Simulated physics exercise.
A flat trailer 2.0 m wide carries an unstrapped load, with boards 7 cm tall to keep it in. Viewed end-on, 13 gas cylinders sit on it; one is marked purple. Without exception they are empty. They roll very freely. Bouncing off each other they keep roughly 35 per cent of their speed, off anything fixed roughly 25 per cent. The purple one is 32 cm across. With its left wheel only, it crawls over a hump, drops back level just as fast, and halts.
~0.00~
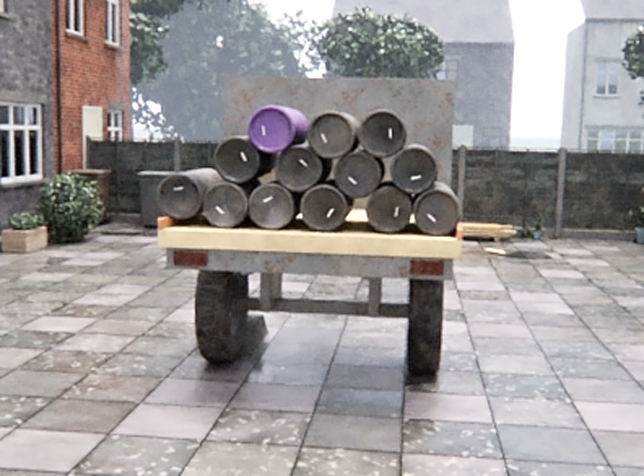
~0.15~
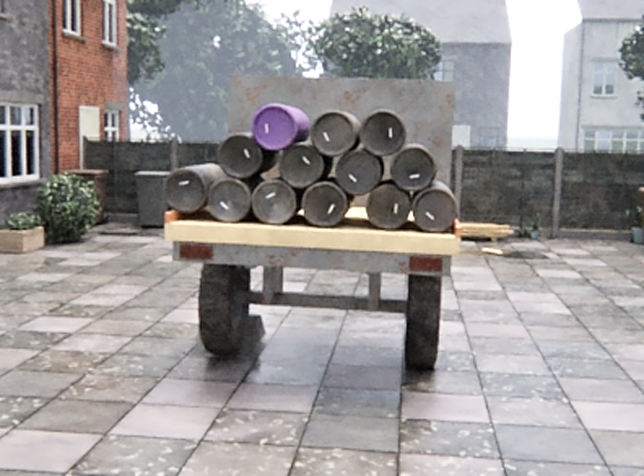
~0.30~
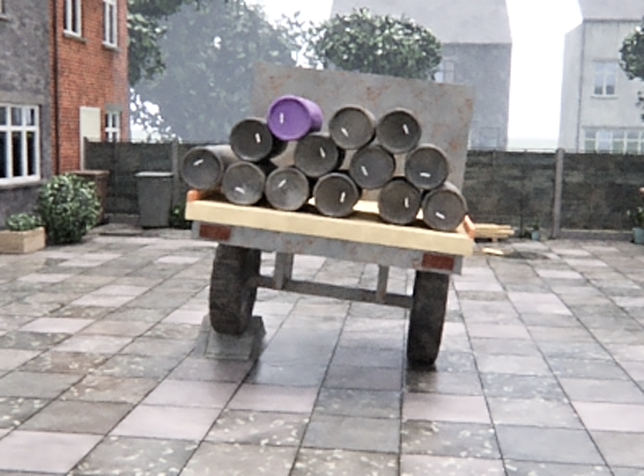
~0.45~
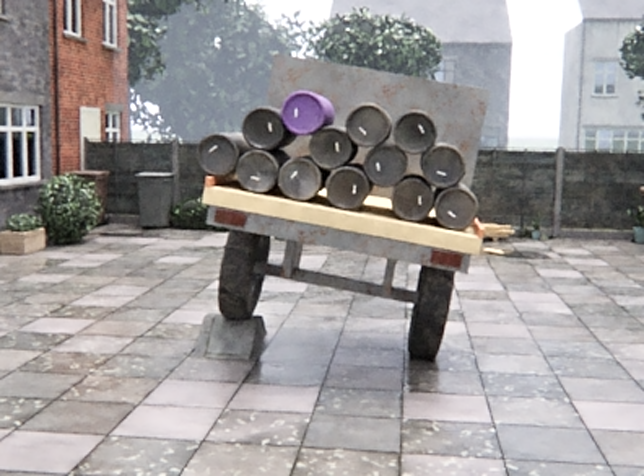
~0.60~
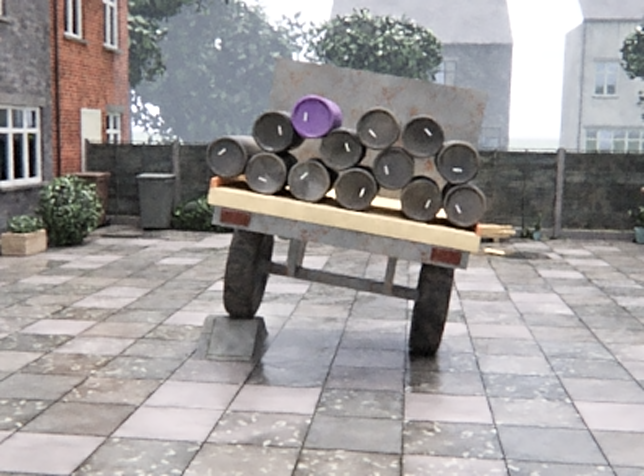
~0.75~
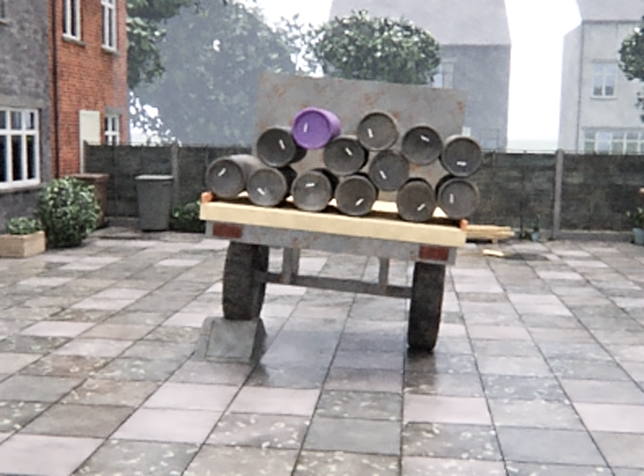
A flatbed trailer with a pale wooden deck and a tall grey end board stands in a paved yard, seen end-on, with a brick house left and a wall behind. Dark cylinders lie stacked on it, one purple at the upper left. As it rolls slowly away, its left wheel mounts a low grey hump, the deck tilts right, the stack shifts slightly rightward, and the tilt then eases, the camera still.
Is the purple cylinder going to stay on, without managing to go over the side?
Yes. It's still on the trailer.
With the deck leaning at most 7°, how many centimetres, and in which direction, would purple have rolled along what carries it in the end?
I'd expect some 0 centimetres to the right.
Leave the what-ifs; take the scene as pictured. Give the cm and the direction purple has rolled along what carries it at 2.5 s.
Purple has moved 0 to the left.
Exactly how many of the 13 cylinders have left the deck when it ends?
Exactly 3 of the lot.
By 2.5 s, purple is up on others, 75 cm from the left edge; 3 of 13 are off.
Finally (4.9 s), purple is up on others, 75 cm from the left edge; 3 of 13 are off.
